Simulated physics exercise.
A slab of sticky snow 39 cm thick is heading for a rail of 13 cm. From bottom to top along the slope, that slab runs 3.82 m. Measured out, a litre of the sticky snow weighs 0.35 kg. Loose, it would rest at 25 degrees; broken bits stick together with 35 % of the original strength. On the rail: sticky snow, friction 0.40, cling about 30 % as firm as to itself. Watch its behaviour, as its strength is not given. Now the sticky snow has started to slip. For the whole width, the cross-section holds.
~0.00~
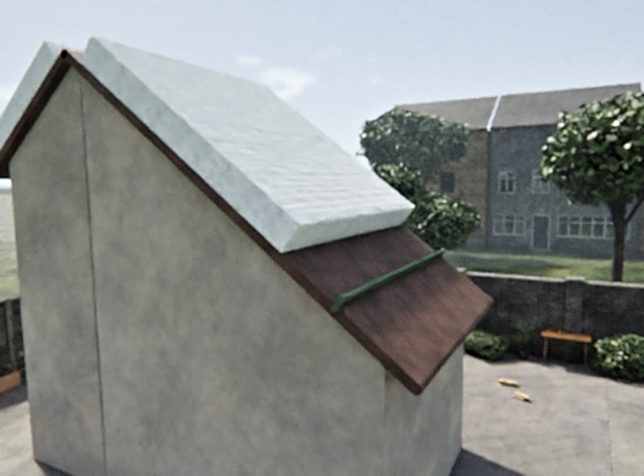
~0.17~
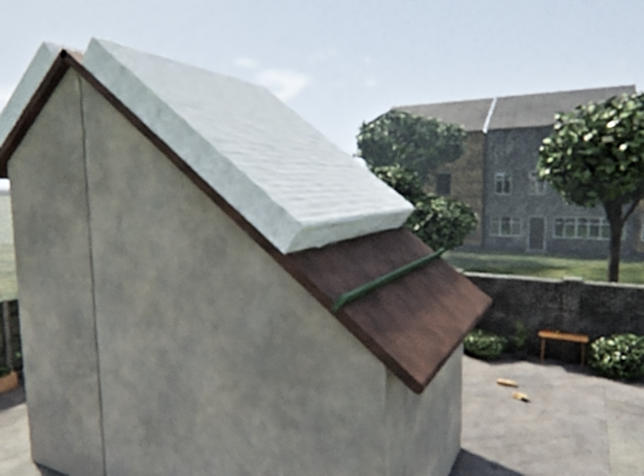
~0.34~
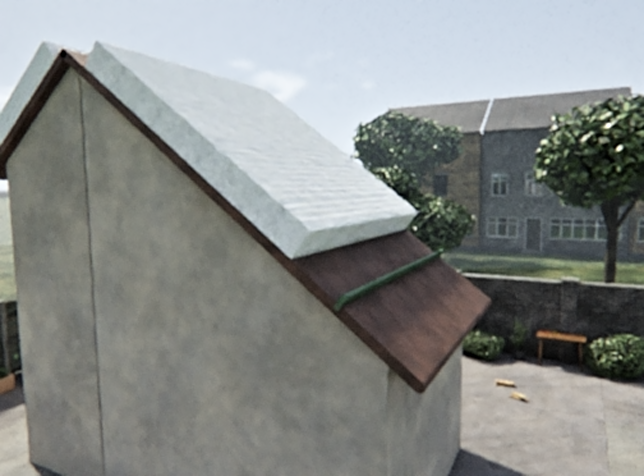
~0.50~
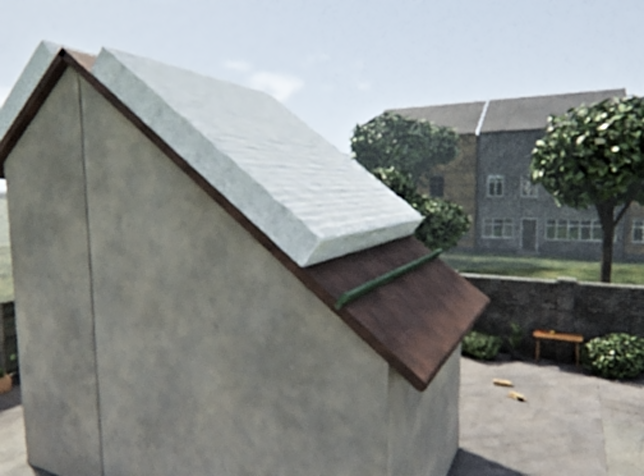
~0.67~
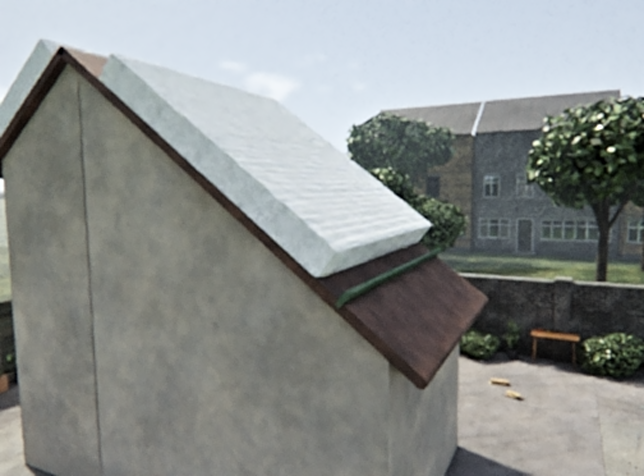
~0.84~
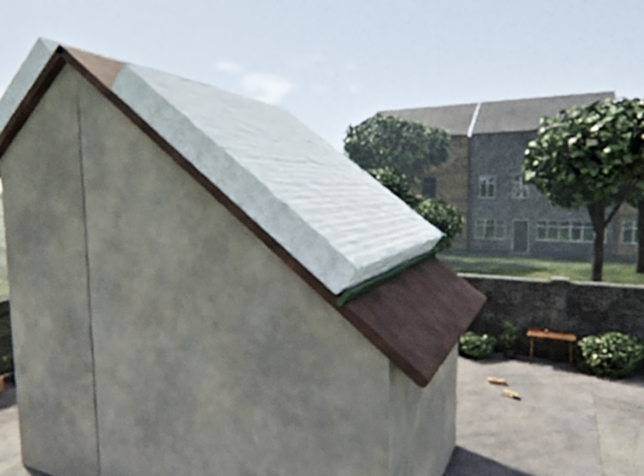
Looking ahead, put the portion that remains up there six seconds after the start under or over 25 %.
It should be smaller than 25 %.
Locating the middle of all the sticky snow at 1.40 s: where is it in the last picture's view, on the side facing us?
Look around (293, 230) on the near face.
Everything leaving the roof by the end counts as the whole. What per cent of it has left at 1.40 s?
It comes to around 0 %.
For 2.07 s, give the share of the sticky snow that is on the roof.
Estimate: Near 60 in a hundred.
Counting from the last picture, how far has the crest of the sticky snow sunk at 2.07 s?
I'd put it at near 1.5 m.
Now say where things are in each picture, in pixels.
Leading edge of the sticky snow at (297, 228), in the first picture.
Leading edge of the sticky snow at (300, 229), its middle shifted 3.0 cm, in the second picture.
Leading edge of the sticky snow at (307, 234), its middle shifted 12 cm, in the third picture.
Leading edge of the sticky snow at (319, 243), its middle shifted 27 cm, in the fourth picture.
Leading edge of the sticky snow at (335, 255), its middle shifted 48 cm, in the fifth picture.
Leading edge of the sticky snow at (355, 272), its middle shifted 74 cm, 2 % of it past the rail, in one piece, in the sixth picture.
After 1.40 s, 98 % of the snow is on the roof.
After 2.07 s, 60 % of the snow is on the roof.
After 2.73 s, 32 % of the snow is on the roof.
After 3.40 s, 22 % of the snow is on the roof.
After 6.00 s, at the end, 14 % of the snow is on the roof.
